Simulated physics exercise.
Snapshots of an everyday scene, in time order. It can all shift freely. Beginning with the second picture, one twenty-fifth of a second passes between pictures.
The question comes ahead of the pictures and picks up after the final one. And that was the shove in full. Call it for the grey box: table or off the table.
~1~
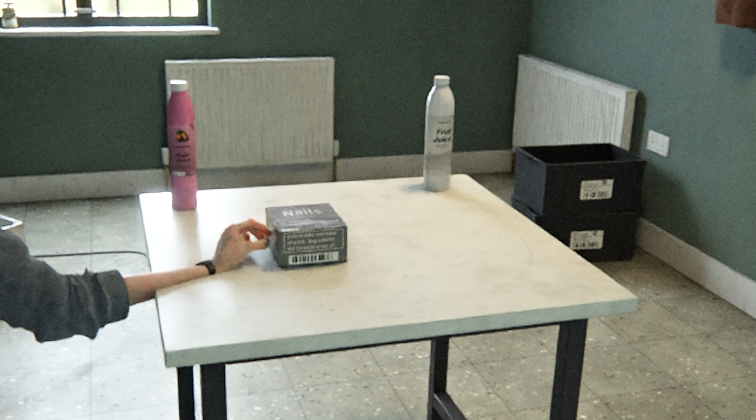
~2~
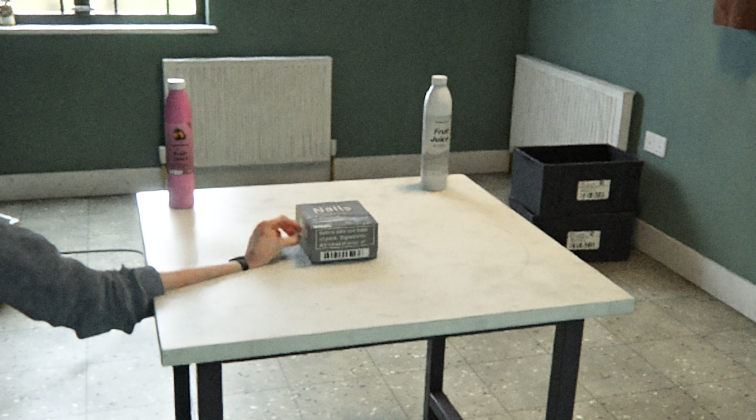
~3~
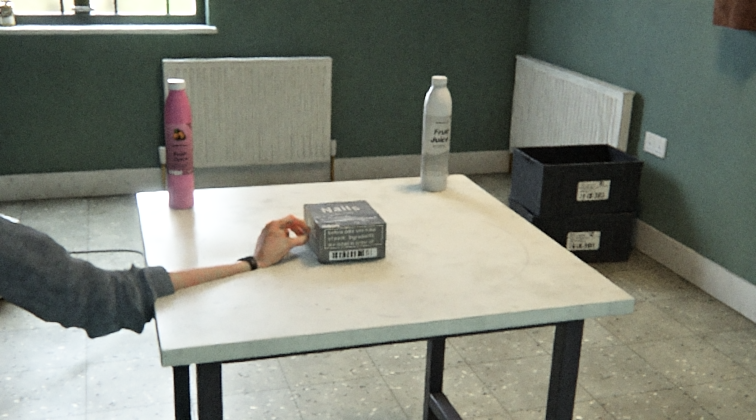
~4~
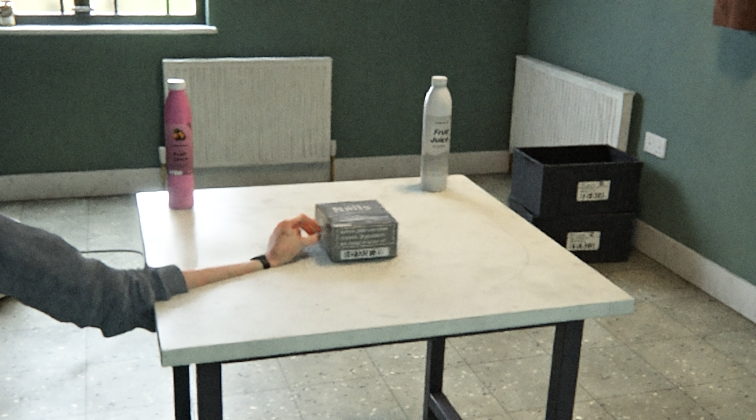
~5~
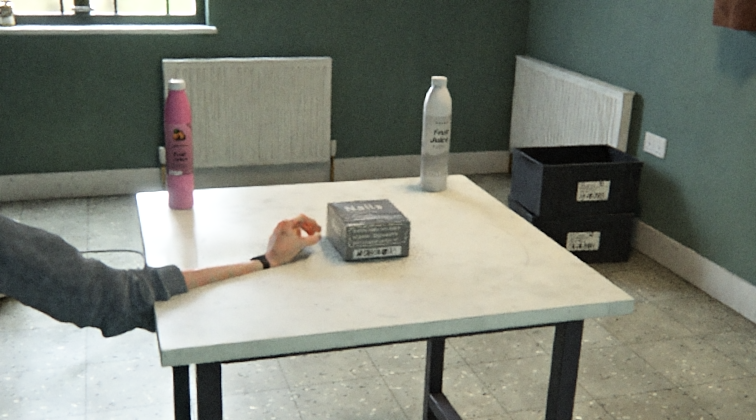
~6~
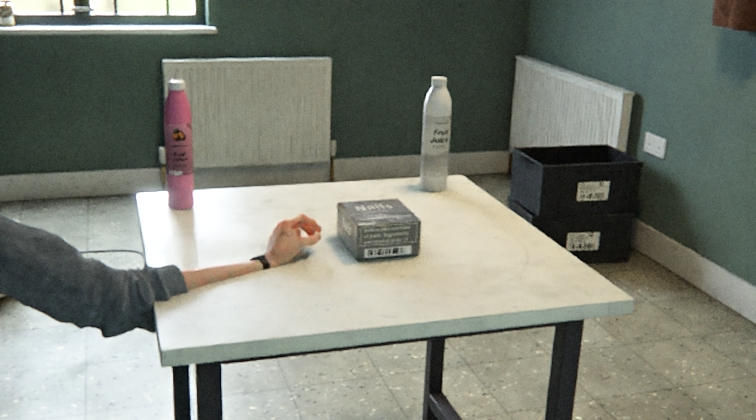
Table.
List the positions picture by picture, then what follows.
Under the hand; grey box (305, 234), in the first picture.
Under the hand; grey box (336, 230), in the second picture.
Under the hand; grey box (344, 230), in the third picture.
Grey box (355, 229), in the fourth picture.
Grey box (367, 228) displaced a little, in the fifth picture.
Grey box (378, 228) displaced a little, in the sixth picture.
Then, 0.10 s past the last view, grey box displaced about its own width near (397, 227).
Then, 0.20 s past the last view, grey box displaced about its own width near (406, 226).
Finally, moved from the start, grey box. Final places as the last picture's camera would see them, grey box near (408, 226).
